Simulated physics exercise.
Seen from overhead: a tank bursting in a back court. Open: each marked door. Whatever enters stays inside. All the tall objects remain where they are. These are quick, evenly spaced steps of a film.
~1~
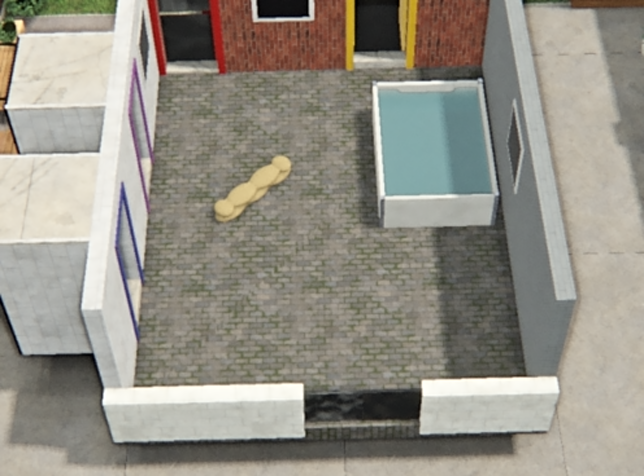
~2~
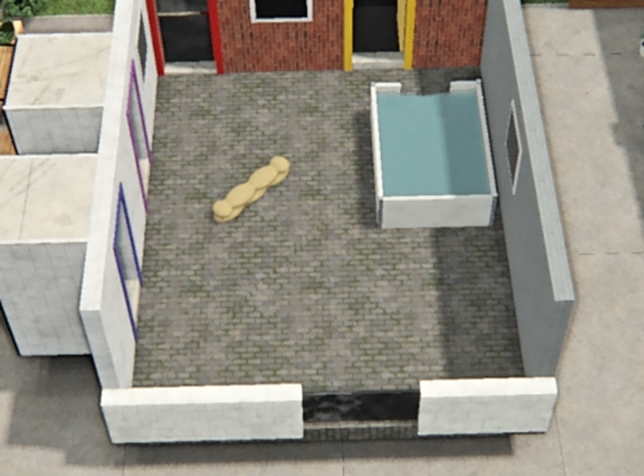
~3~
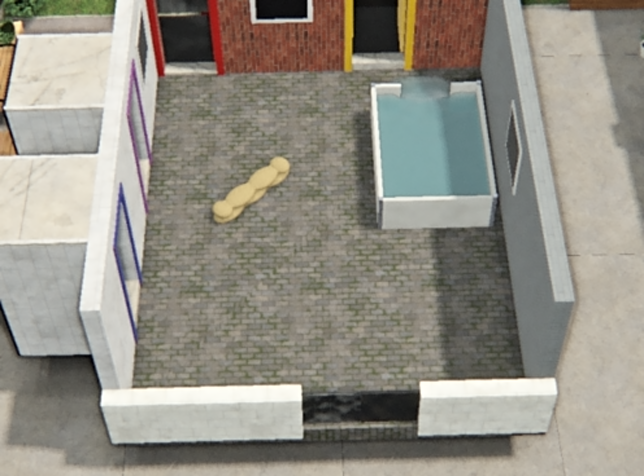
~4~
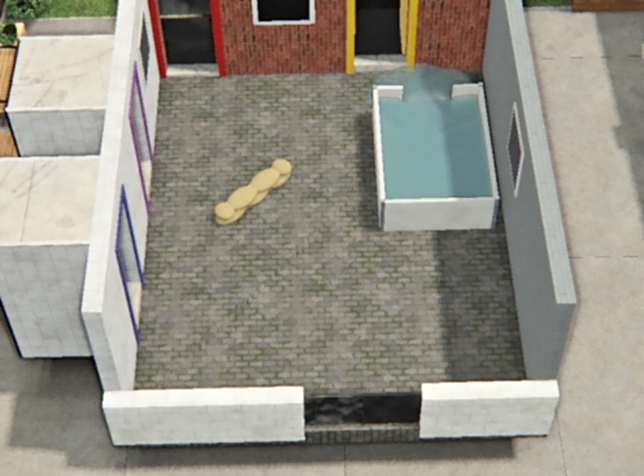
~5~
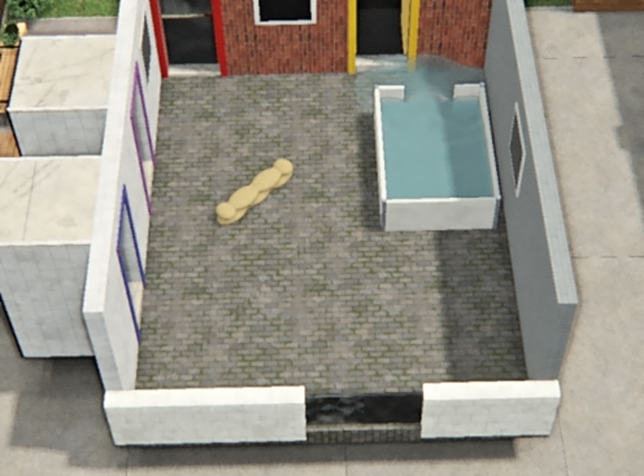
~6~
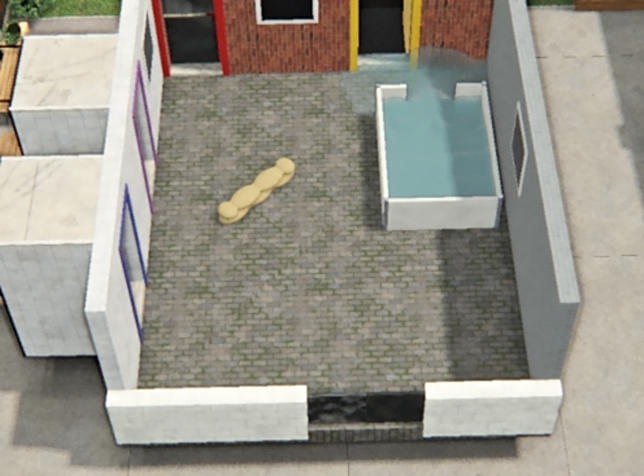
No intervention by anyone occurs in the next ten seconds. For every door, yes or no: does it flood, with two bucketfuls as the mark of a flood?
Blue door: No, yellow door: Yes, red door: Yes, purple door: No.
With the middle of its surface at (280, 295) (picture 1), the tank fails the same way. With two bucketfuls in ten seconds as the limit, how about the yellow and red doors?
In turn, yellow door remains below the limit and red door remains below the limit.
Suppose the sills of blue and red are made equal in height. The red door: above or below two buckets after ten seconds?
The red door remains within bounds, as I see it.
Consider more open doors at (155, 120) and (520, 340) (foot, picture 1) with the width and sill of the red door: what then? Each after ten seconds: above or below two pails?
As listed, these two doors: Breaks the limit, remains within bounds.
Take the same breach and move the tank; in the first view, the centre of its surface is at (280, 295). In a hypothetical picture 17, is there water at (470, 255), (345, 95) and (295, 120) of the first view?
Check in sequence: Still parched, soaked through, soaked through.
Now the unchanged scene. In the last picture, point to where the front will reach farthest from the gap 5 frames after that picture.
I'd point to (258, 75).
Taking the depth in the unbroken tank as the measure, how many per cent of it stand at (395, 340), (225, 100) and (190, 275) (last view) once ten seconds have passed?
About 6, 4, 6 %.
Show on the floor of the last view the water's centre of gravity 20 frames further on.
At about (397, 146).
A moment on, water covers 10 % of the floor; the blue door not reached, the yellow door over two buckets in, the red door not reached, the purple door not reached.
Next, water covers 20 % of the floor; the blue door not reached, the yellow door over two buckets in, the red door wet at the sill, nothing in, the purple door not reached.
Then, water covers 40 % of the floor; the blue door not reached, the yellow door far over two buckets in, the red door under two buckets in, the purple door wet at the sill, nothing in.
Later, water covers 65 % of the floor; the blue door wet at the sill, nothing in, the yellow door far over two buckets in, the red door over two buckets in, the purple door wet at the sill, nothing in.
In the end, water covers 75 % of the floor; the blue door wet at the sill, nothing in, the yellow door far over two buckets in, the red door over two buckets in, the purple door wet at the sill, nothing in.
